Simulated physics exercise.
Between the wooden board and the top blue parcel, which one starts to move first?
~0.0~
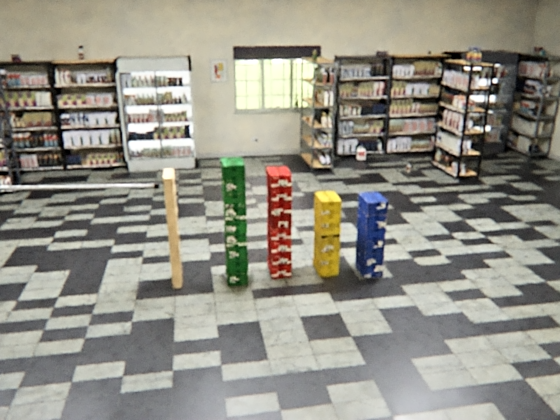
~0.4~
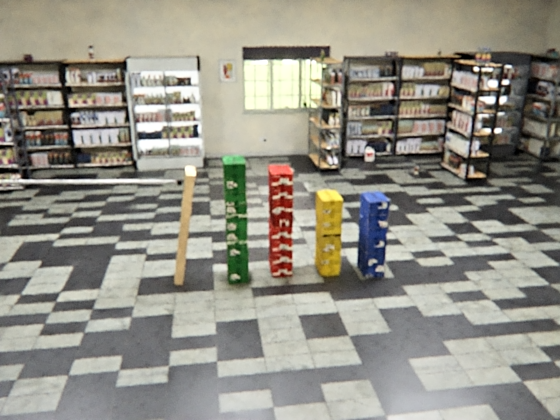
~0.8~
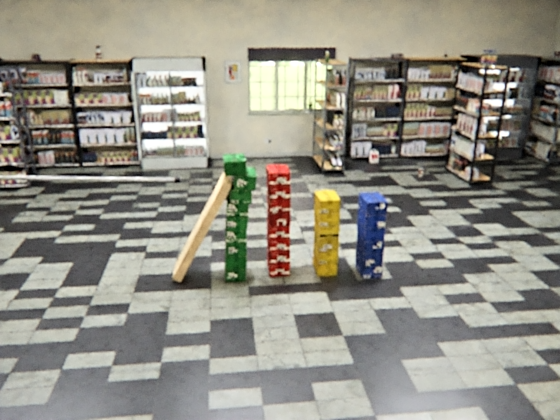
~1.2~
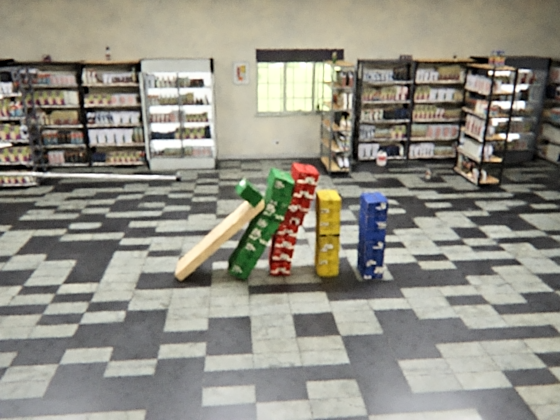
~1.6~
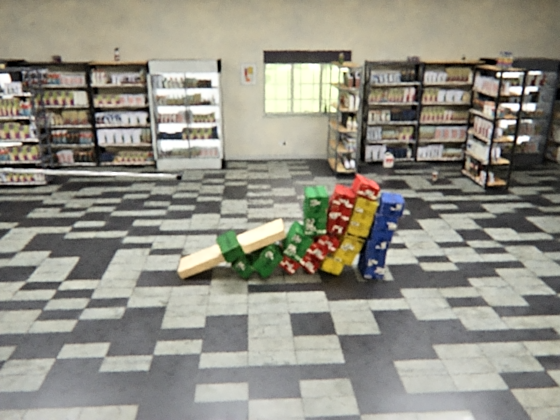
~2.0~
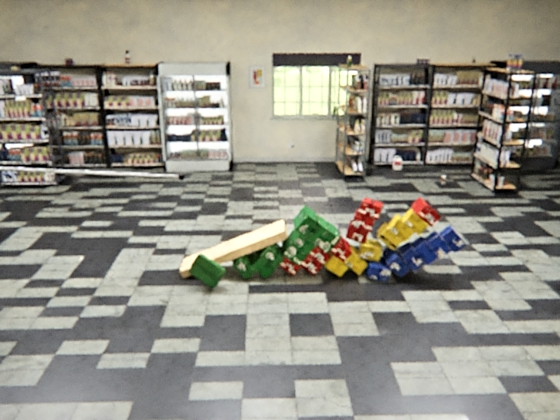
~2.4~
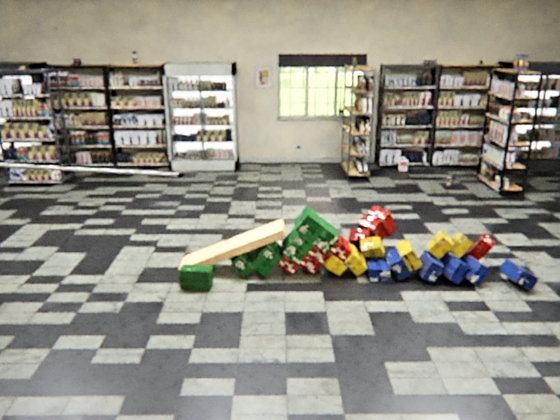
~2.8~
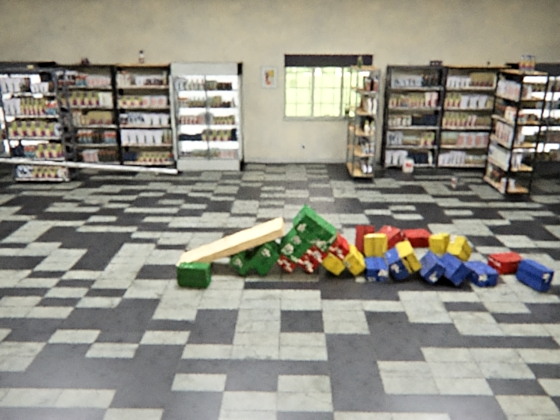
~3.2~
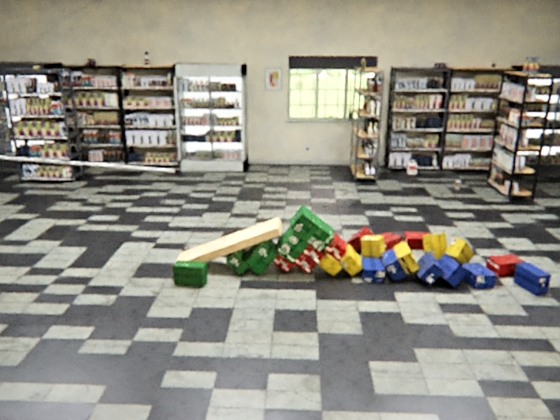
The wooden board starts to move first, leaning to the right while the blue stack still stands. The top blue parcel only shifts later, once the other stacks are leaning over toward it.
